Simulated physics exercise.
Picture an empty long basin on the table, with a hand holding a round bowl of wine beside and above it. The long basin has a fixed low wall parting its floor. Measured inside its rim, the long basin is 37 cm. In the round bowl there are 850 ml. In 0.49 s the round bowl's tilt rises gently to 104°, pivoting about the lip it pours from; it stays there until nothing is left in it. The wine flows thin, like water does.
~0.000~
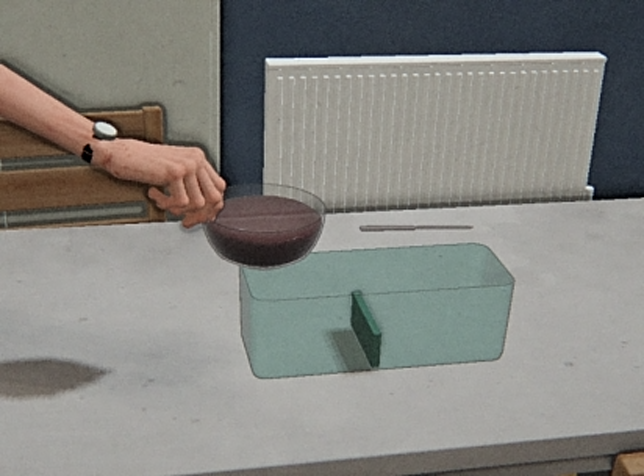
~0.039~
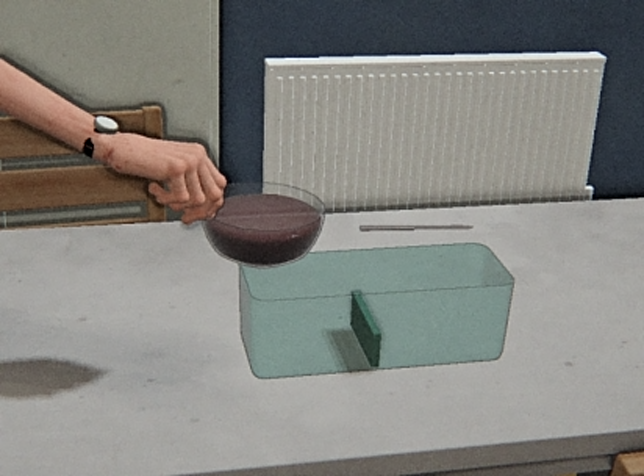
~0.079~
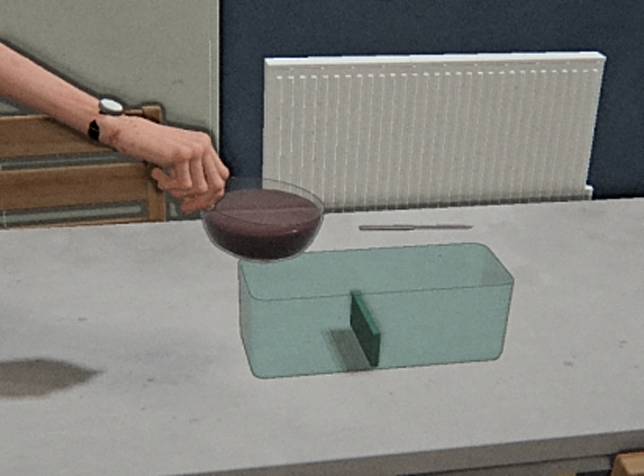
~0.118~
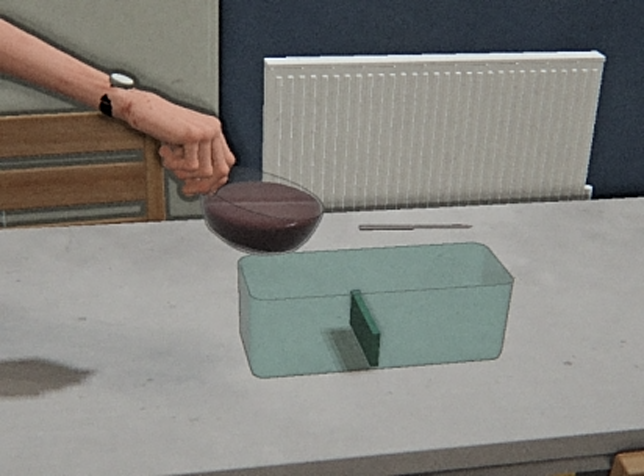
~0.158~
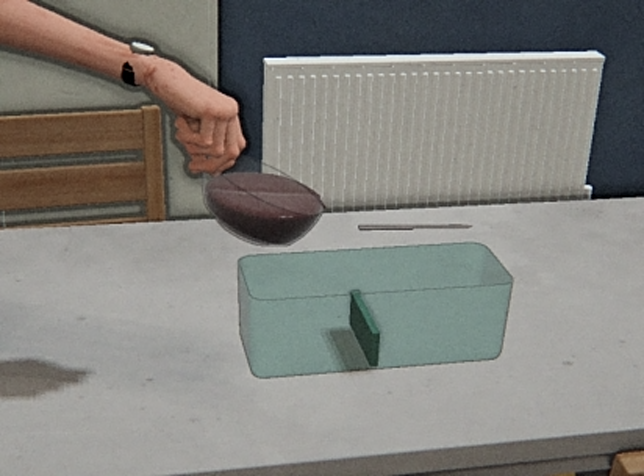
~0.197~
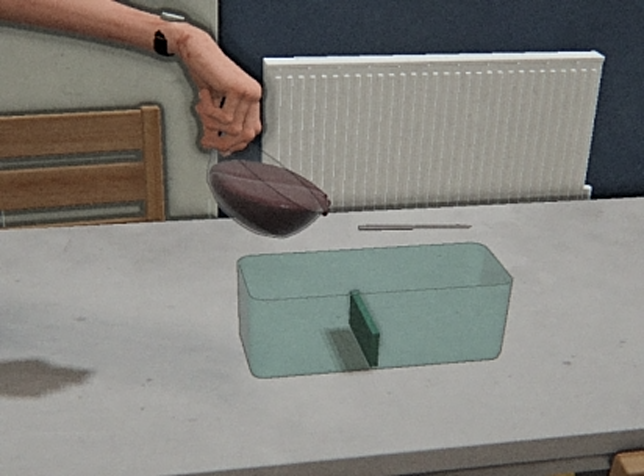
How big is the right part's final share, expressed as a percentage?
Some 70 per cent.
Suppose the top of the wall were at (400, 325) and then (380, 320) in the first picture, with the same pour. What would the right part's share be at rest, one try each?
45 in a hundred, followed by 60 in a hundred.
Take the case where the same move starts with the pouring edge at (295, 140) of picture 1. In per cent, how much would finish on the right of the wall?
It would then come to around 60 percent.
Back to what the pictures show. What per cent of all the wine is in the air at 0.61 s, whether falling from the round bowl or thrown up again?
About 7 per cent.
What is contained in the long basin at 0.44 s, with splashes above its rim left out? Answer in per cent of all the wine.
Near 12 in a hundred.
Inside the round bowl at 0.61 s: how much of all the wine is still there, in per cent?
I'd estimate some 0 per cent.
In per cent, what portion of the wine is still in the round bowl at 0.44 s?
About 26 percent.
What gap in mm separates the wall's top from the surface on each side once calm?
Left side: Around 46 mm. Right side: Around 30 mm.
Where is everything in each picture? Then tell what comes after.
It leans 0°; its right rim is at (324, 206); the wine meets the walls at (204, 218) and (320, 213); the long basin's rim runs from (245, 280) to (501, 264); the wall's top is at (367, 313), in the first frame.
It leans 2°; its right rim is at (323, 205); the wine meets the walls at (203, 217) and (320, 211), in the second frame.
It leans 7°; its right rim is at (323, 205); the wine meets the walls at (203, 212) and (319, 207), in the third frame.
It leans 14°; its right rim is at (322, 205); the wine meets the walls at (203, 203) and (320, 201), in the fourth frame.
It leans 25°; its right rim is at (321, 205); the wine meets the walls at (204, 188) and (319, 199); 2 per cent is over the edge, in the fifth frame.
It leans 36°; its right rim is at (320, 205); the wine meets the walls at (210, 171) and (311, 190); 5 per cent is over the edge, in the sixth frame.
After 0.44 s the tilt is 101° and 26 per cent is still to pour, 3 is left of the wall and 9 right of it.
After 0.61 s the tilt is 104° and 0 per cent is still to pour, 3 is left of the wall and 89 right of it.
After 0.79 s the tilt is 104° and 0 per cent is still to pour, 12 is left of the wall and 56 right of it.
After 0.99 s the tilt is 104° and 0 per cent is still to pour, 22 is left of the wall and 70 right of it.
In the end 23 per cent lies left of the wall, 70 right of it and 7 outside.
